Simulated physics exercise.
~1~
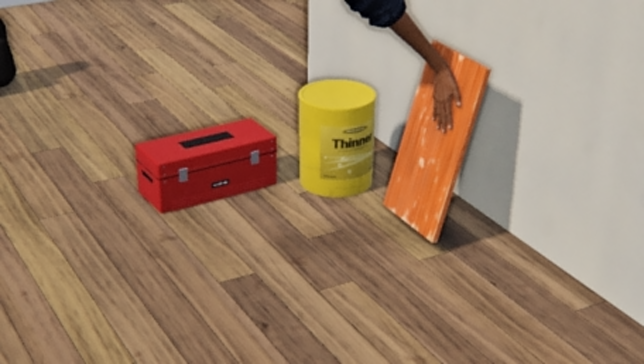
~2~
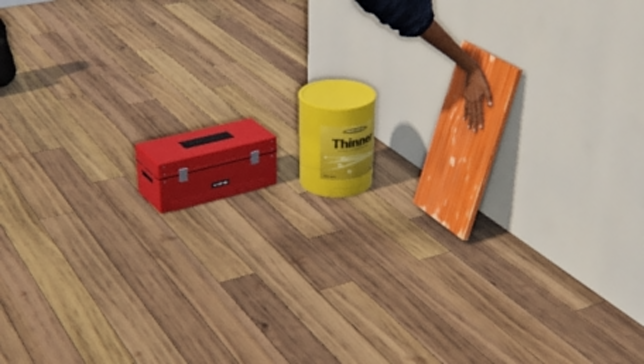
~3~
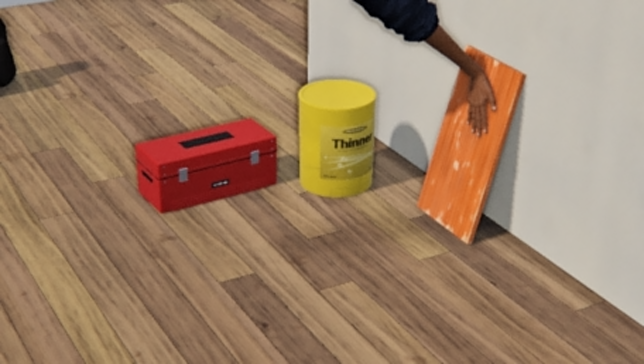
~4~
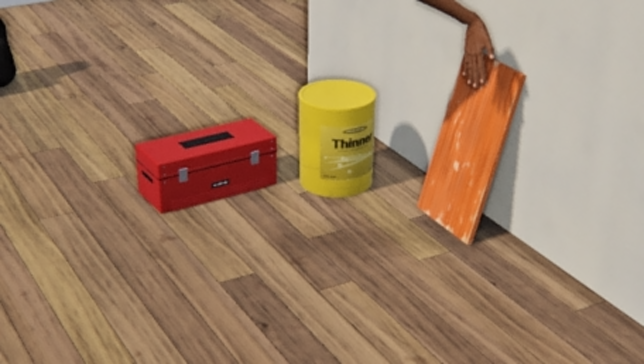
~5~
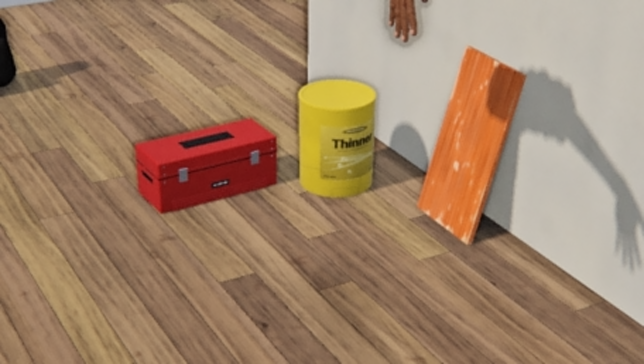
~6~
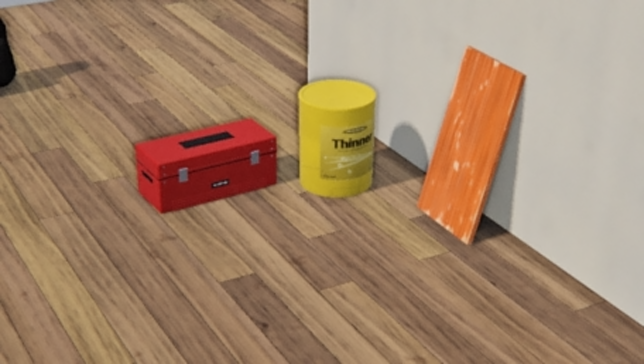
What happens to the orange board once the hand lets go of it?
The orange board stays up, still leaning against the wall where the hand left it.
